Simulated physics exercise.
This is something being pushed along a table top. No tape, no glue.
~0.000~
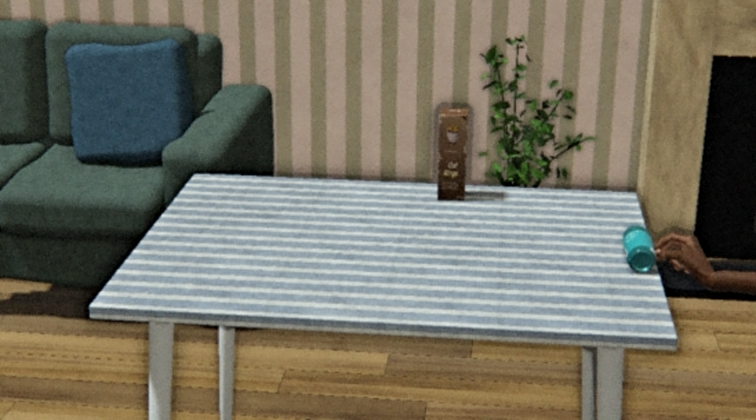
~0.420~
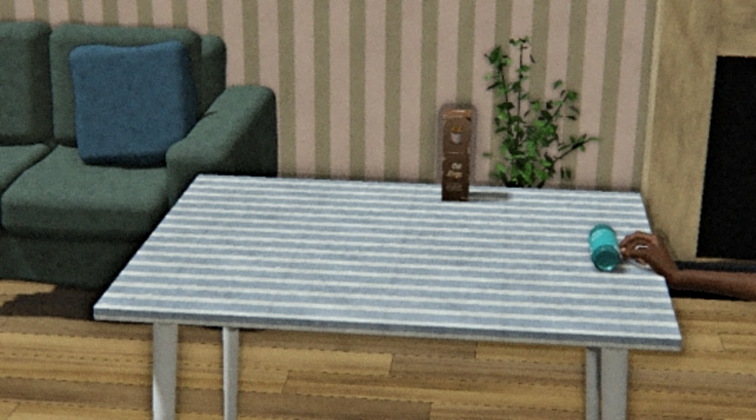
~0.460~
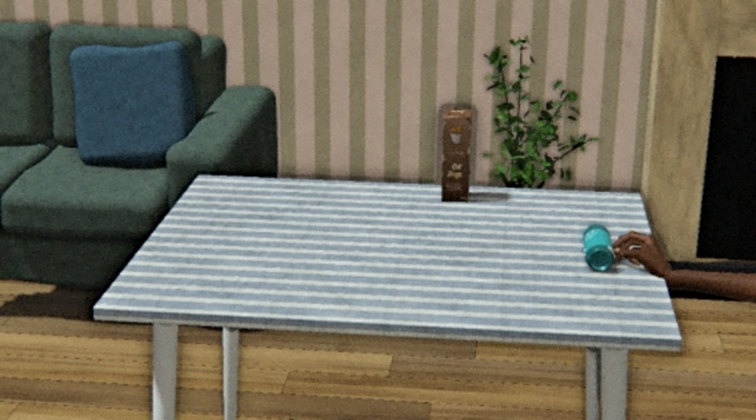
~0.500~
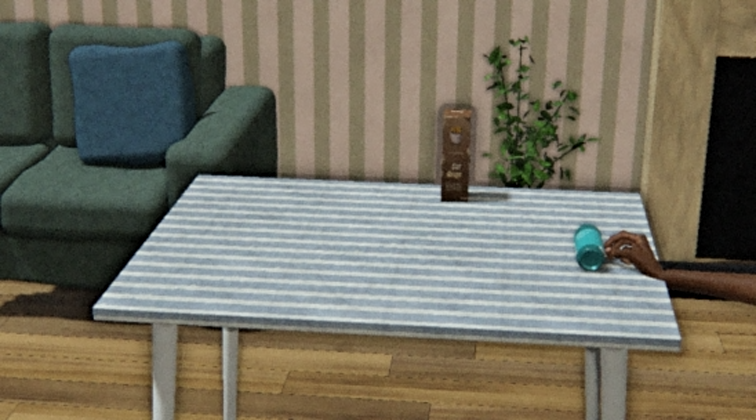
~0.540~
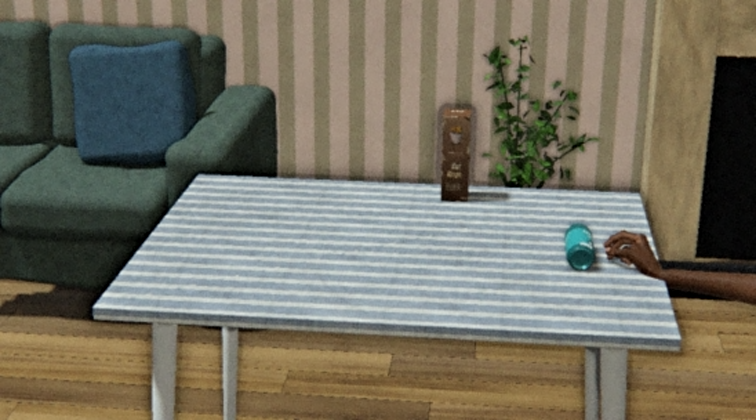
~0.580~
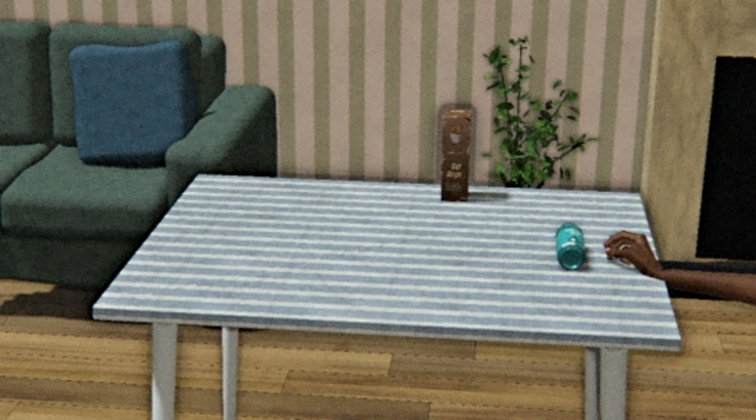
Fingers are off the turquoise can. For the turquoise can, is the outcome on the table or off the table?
The turquoise can remains on top.
Around 0.78 s, turquoise can displaced well along near (529, 244).
Around 1.18 s, turquoise can displaced well along near (471, 241).
Finally (2.1 s), moved from the start, turquoise can. Final places as the last picture's camera would see them, turquoise can near (439, 240).
